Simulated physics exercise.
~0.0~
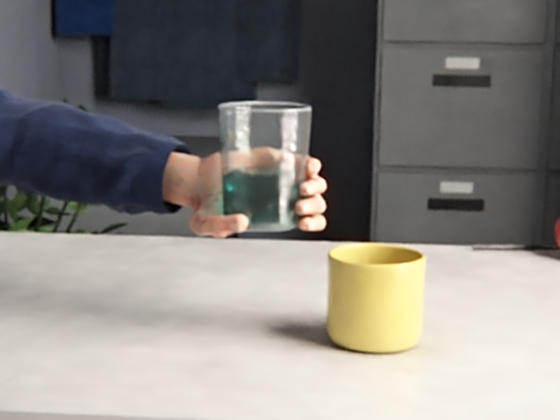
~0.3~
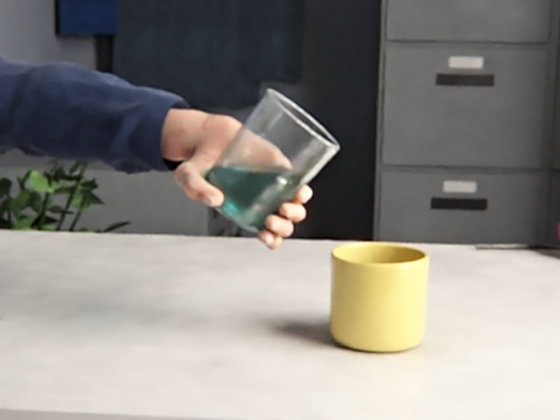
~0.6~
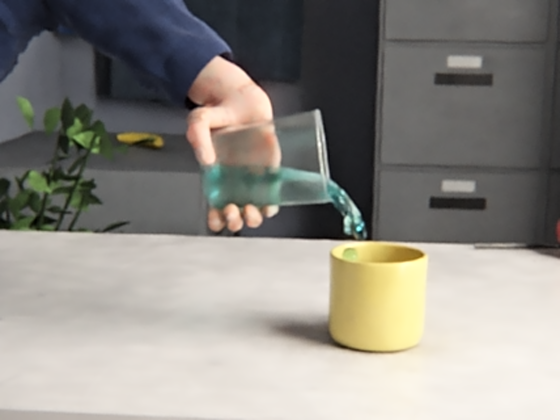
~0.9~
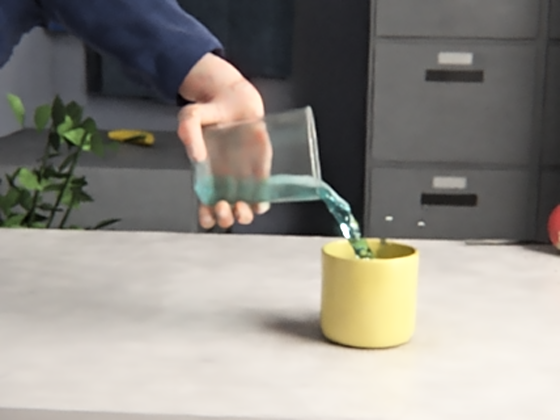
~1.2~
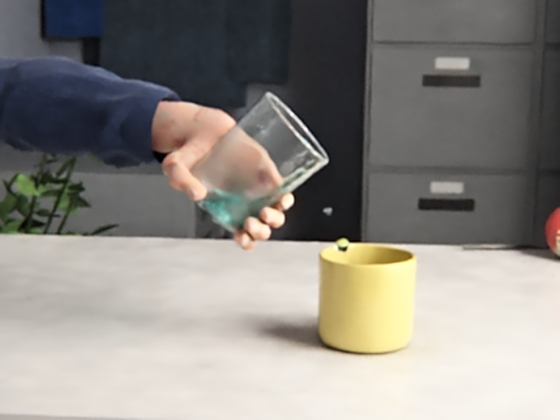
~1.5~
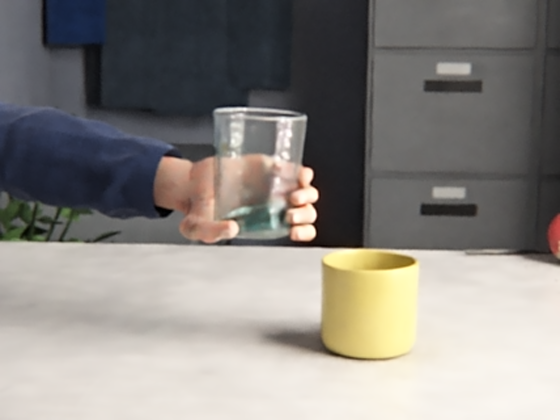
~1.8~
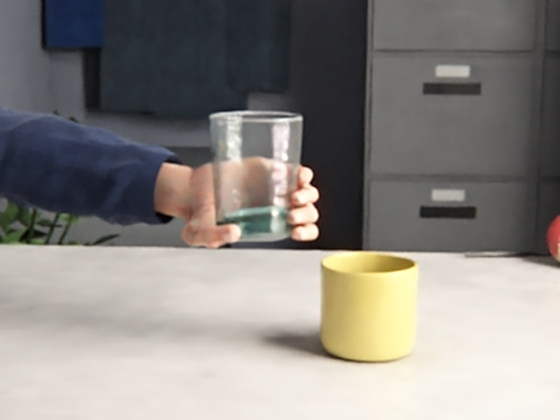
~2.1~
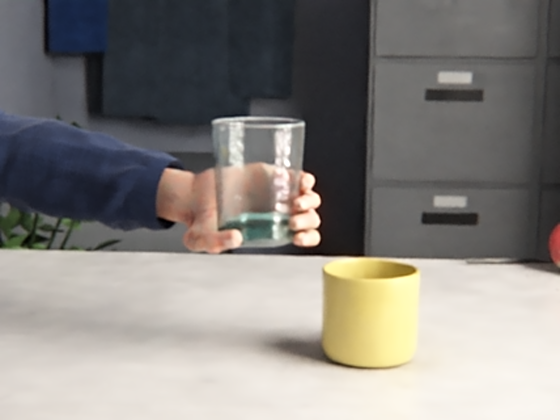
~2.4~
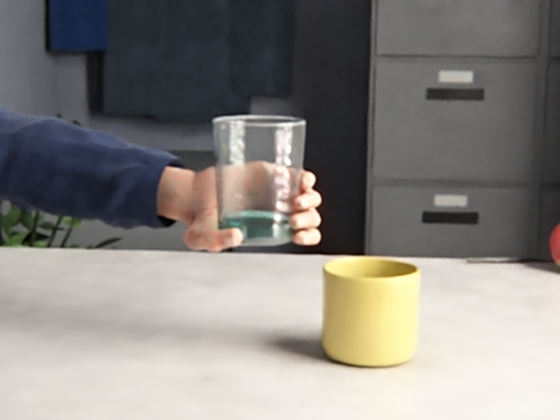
In the video, a hand holds a clear glass of blue-green liquid above and to the left of a yellow mug, tips it to pour some into the mug, then brings it upright again and holds it there with a little liquid left inside.
